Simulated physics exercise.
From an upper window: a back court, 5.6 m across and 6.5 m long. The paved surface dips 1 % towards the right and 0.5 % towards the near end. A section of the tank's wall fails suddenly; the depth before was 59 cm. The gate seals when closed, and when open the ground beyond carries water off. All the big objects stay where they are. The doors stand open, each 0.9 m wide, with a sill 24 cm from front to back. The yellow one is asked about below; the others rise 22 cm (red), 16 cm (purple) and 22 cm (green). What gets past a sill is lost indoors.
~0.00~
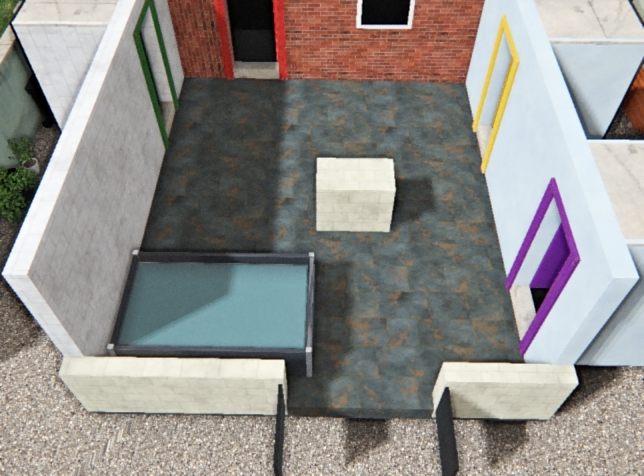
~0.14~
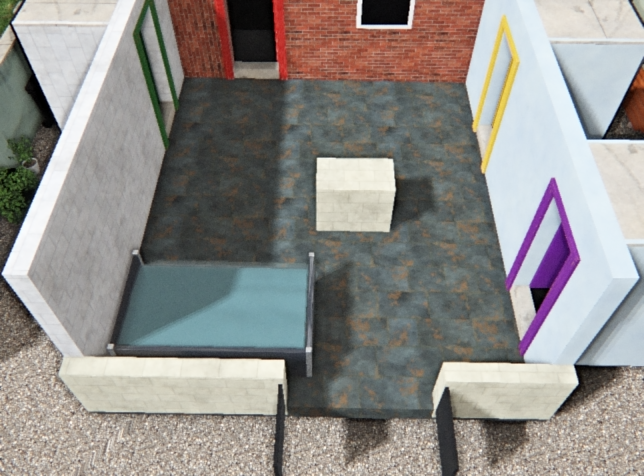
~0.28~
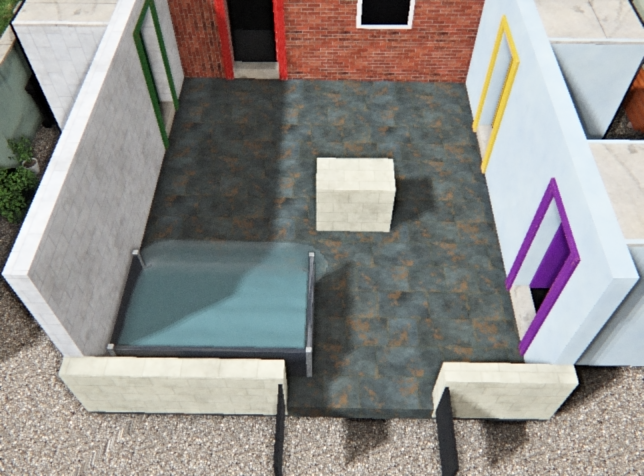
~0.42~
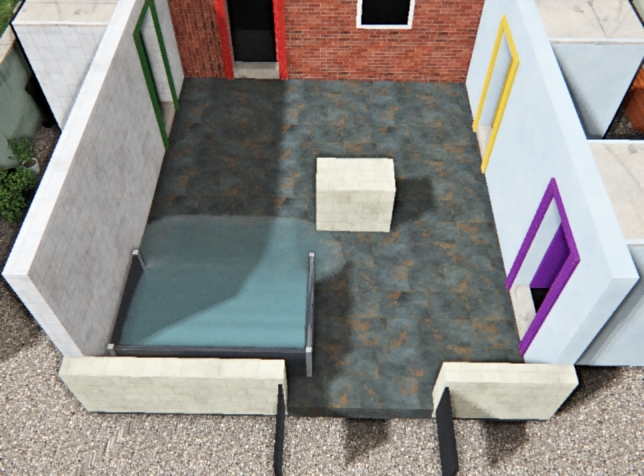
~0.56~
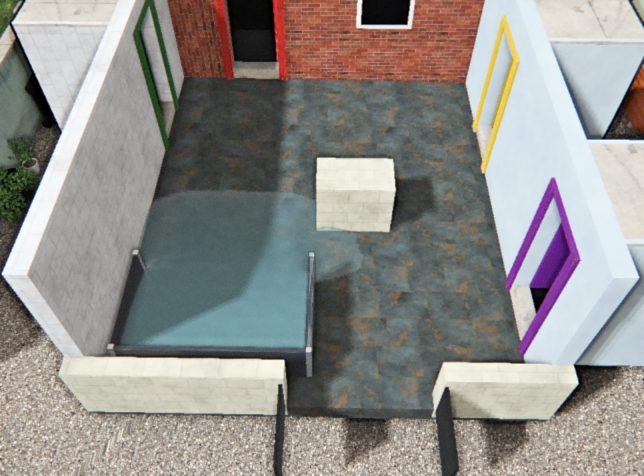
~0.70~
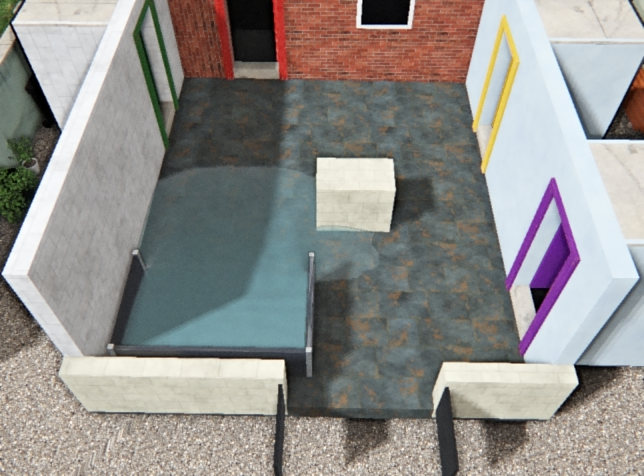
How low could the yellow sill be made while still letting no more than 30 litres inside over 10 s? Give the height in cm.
It would have to be roughly 10 cm high.
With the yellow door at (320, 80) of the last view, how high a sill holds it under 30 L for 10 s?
About 16 cm.
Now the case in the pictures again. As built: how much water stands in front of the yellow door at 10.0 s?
Roughly 9.5 cm deep.
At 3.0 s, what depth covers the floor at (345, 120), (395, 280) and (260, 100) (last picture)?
Roughly 3, 1 and 20 cm, in turn.
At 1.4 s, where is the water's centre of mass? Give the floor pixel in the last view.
Near (237, 242).
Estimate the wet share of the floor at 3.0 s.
Near 65 per cent is wet.
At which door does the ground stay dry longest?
It is the yellow one.
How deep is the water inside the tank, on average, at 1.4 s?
Some 23 cm.
After 1.4 s water covers 45 % of the floor, deepest (21 cm) near (267, 274); it has not reached the yellow door.
After 3.0 s water covers 65 % of the floor, deepest (28 cm) near (236, 96); it has not reached the yellow door.
After 10.0 s water covers 95 % of the floor, deepest (16 cm) near (529, 381); 10 cm at the yellow door, 0 litres in over its 18 cm sill.
At the yellow door as built, the water arrived by 3.9 s and peaked near 16 cm at 5.4 s.
With a sill of 8.5 cm, 47 litres would have come in within the 10 s; with 11.5 cm, 14 litres. So under 30 litres takes about 10 cm.
